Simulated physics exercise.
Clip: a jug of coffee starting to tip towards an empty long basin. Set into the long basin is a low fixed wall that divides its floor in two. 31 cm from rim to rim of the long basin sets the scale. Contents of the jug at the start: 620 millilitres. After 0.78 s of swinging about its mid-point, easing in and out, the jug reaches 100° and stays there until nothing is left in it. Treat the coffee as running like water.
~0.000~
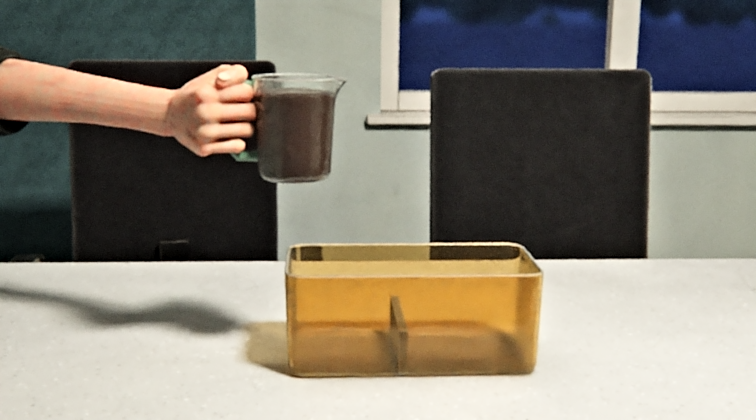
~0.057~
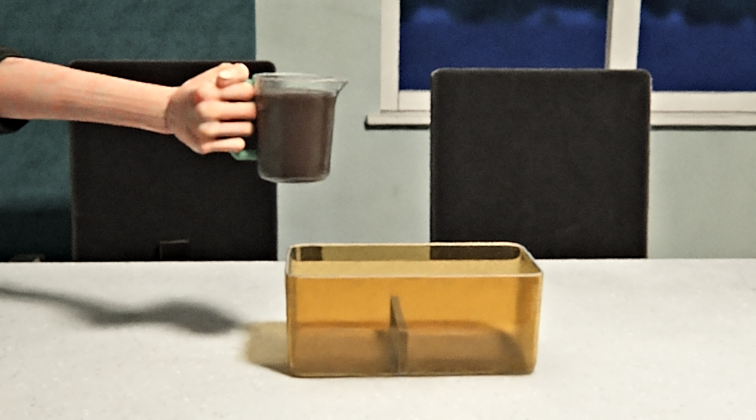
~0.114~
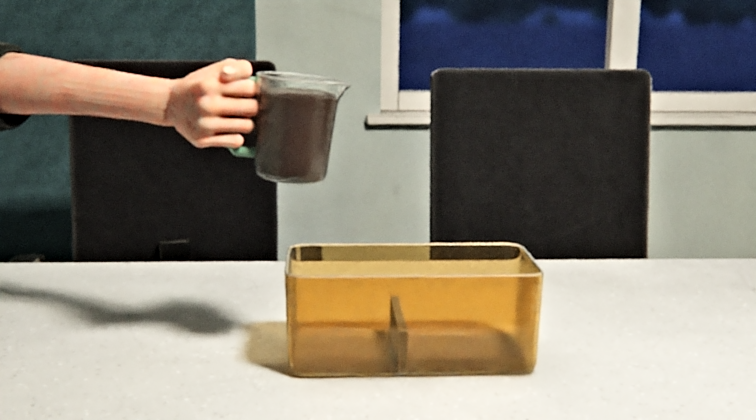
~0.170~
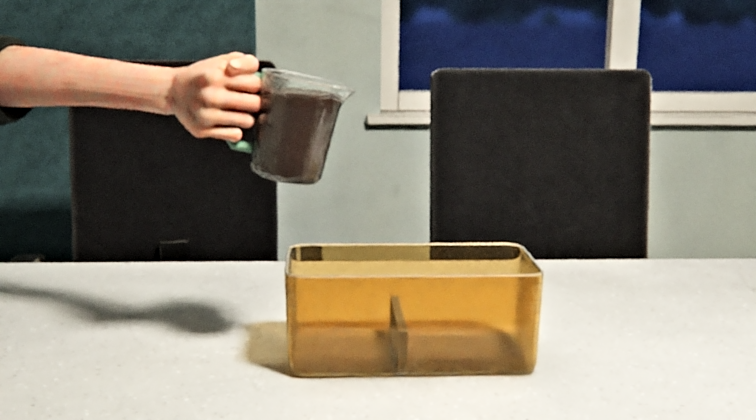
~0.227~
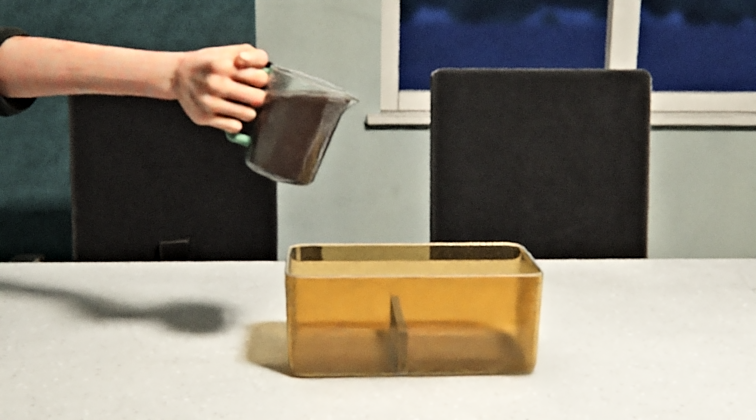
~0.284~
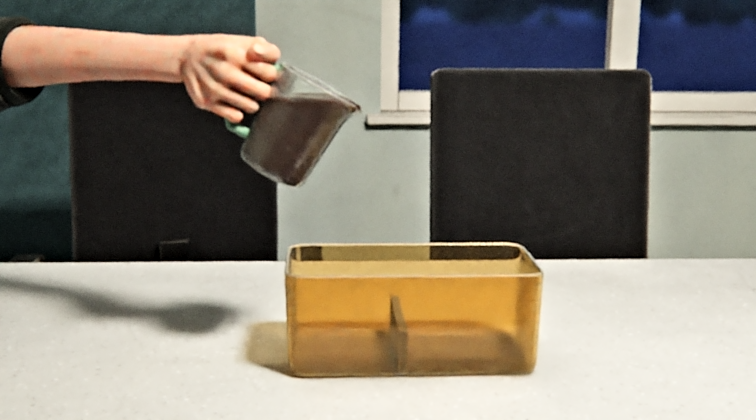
A bare forearm reaches in from the left, its hand gripping the handle of a clear jug of dark brown liquid above a white table, seen from the side by a still camera. An empty, see-through amber basin with a low divider sits below, before two black chairs, a pale wall and a window. The hand slowly, then more quickly, tilts the jug clockwise, its spout dipping rightward.
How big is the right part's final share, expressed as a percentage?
Some 89 per cent.
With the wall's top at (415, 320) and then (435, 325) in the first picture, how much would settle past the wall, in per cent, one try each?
First try about 60 %, second try about 10 %.
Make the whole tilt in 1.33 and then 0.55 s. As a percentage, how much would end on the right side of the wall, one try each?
Near 85 in a hundred on the first go and near 85 in a hundred on the second.
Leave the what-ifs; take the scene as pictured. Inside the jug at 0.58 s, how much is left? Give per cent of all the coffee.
Around 66 in a hundred.
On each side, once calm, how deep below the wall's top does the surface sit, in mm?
Some 50 mm on the left and 30 mm on the right.
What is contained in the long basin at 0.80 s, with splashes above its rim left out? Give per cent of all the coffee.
Roughly 56 per cent.
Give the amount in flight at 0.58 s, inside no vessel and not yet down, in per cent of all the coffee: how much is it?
Roughly 24 percent.
Then, 0.58 s in, the tilt is 85° and 66 per cent is still to pour, 0 is left of the wall and 10 right of it.
Then, 0.80 s in, the tilt is 100° and 21 per cent is still to pour, 4 is left of the wall and 53 right of it.
Then, 1.03 s in, the tilt is 100° and 4 per cent is still to pour, 5 is left of the wall and 85 right of it.
Then, 1.28 s in, the tilt is 100° and 0 per cent is still to pour, 9 is left of the wall and 89 right of it.
Finally, 10 per cent lies left of the wall, 89 right of it and 1 outside.
